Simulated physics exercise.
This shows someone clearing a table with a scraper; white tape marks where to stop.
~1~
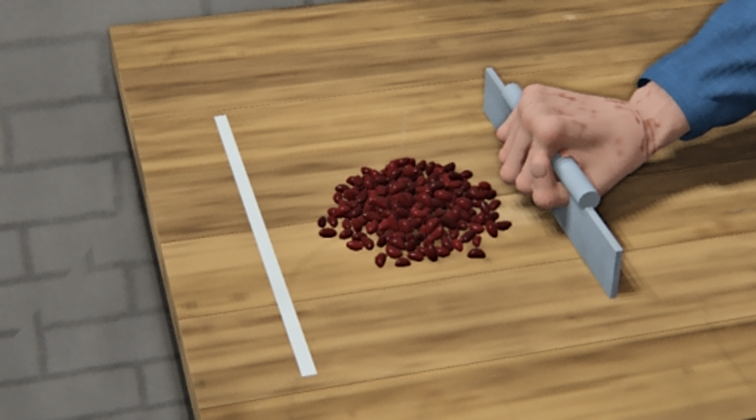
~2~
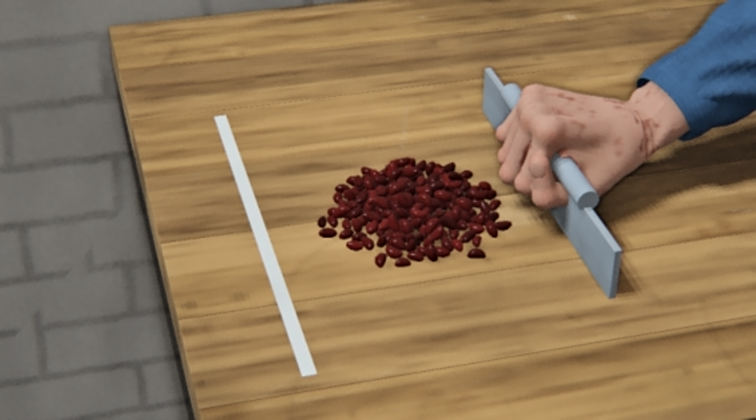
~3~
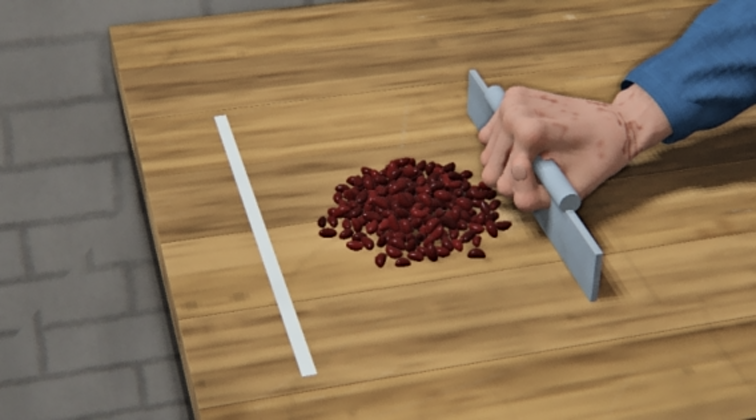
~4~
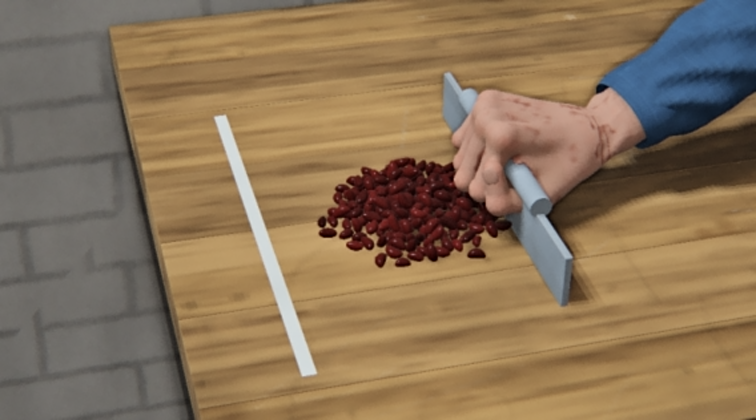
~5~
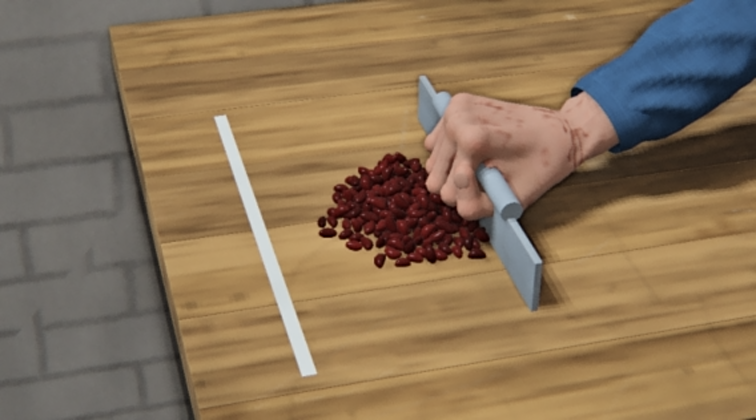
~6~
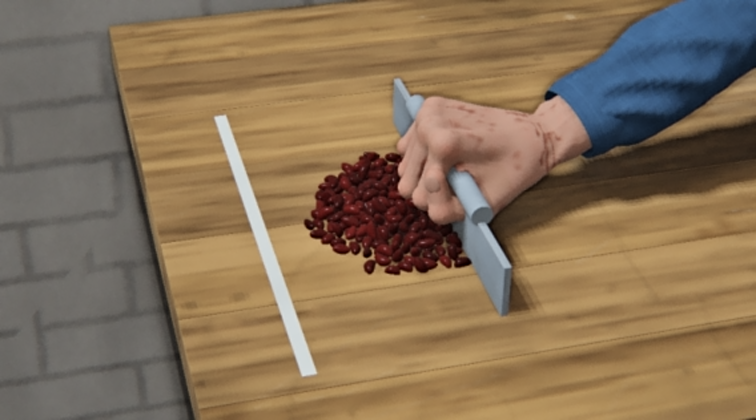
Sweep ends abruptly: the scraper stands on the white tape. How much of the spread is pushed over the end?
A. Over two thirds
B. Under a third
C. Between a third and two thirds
The answer is B.
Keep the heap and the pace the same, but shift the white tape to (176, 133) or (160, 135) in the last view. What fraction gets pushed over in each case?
Try 1 gives 70 %, try 2 gives 90 %.
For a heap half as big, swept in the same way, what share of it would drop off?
It comes out near 10 per cent of the heap.
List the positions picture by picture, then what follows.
Scraper at (606, 258), at rest; white tape at (224, 127), about a palm's width from the edge; edge at (161, 249); the heap at (412, 209), kidney beans, in the first frame.
Scraper at (605, 259), at rest, in the second frame.
Scraper at (587, 261); the heap at (412, 209), in the third frame.
Scraper at (557, 266), in the fourth frame.
Scraper at (528, 270); the heap at (409, 210), about a third pushed along, in the fifth frame.
Scraper at (498, 275); white tape at (224, 127); edge at (161, 249); the heap at (386, 213), nearly all pushed along, in the sixth frame.
Soon after the last picture, scraper still moving, near (346, 176); heap all on the table, its front near (220, 241).
A little later, scraper stopped at the white tape; heap a small part over the edge.
Later still, scraper stopped at the white tape; heap about a quarter over the edge.
At rest, scraper stopped at the white tape; heap about a quarter over the edge.
